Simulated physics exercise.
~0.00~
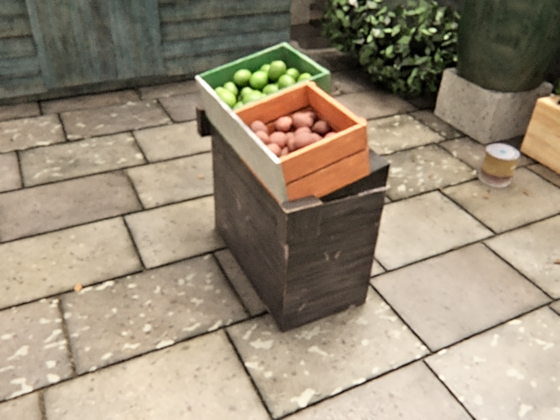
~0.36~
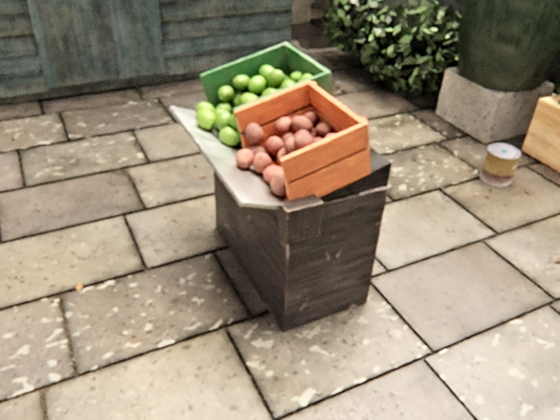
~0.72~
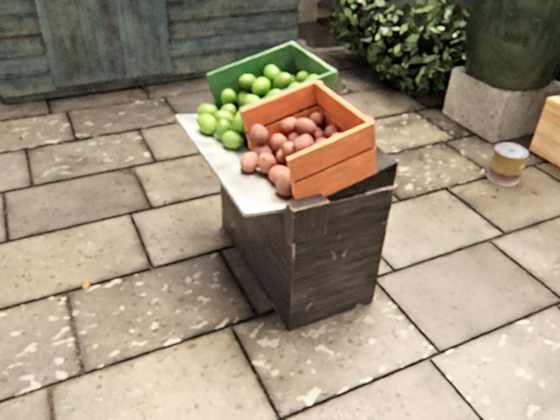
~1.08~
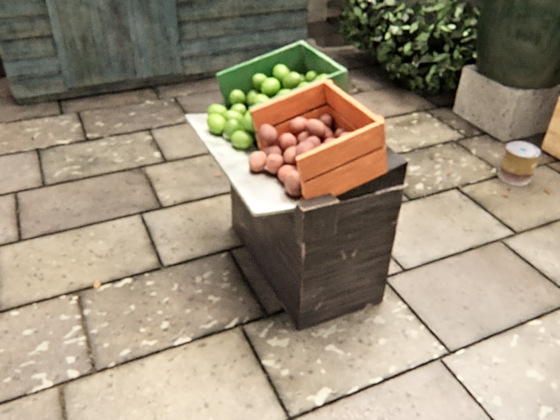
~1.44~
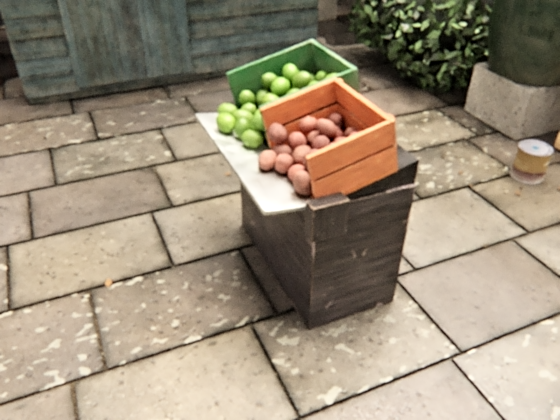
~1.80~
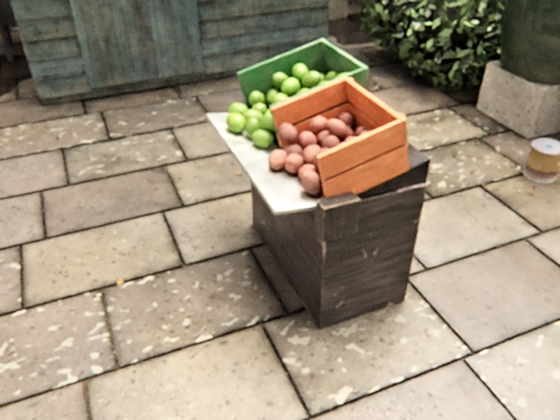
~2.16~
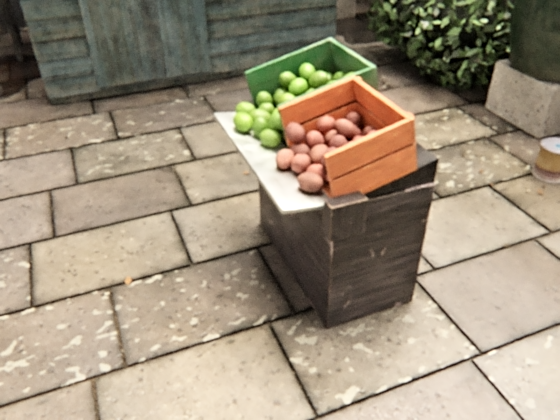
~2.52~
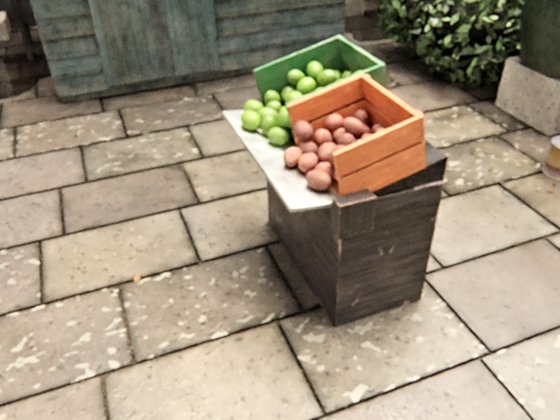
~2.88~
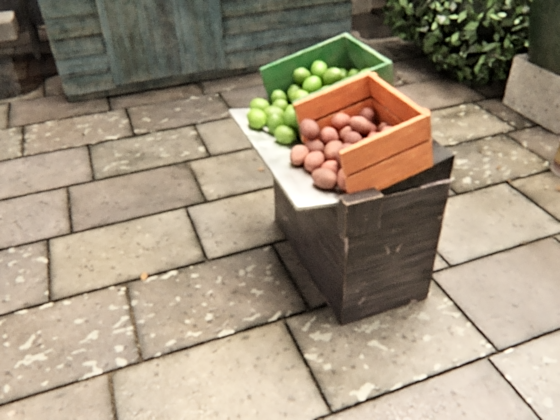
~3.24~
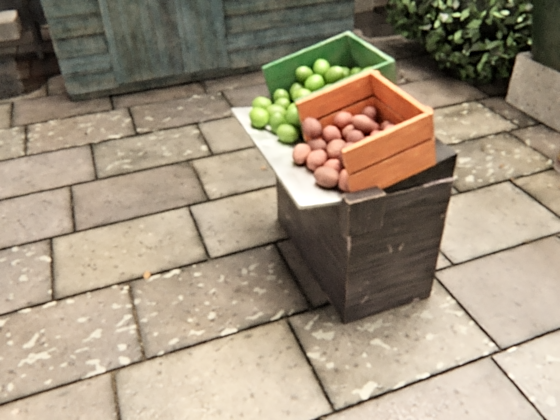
Flap swinging open on a tilted stand, red potatoes and green fruit sliding slightly left from their hoppers, then resting without falling.
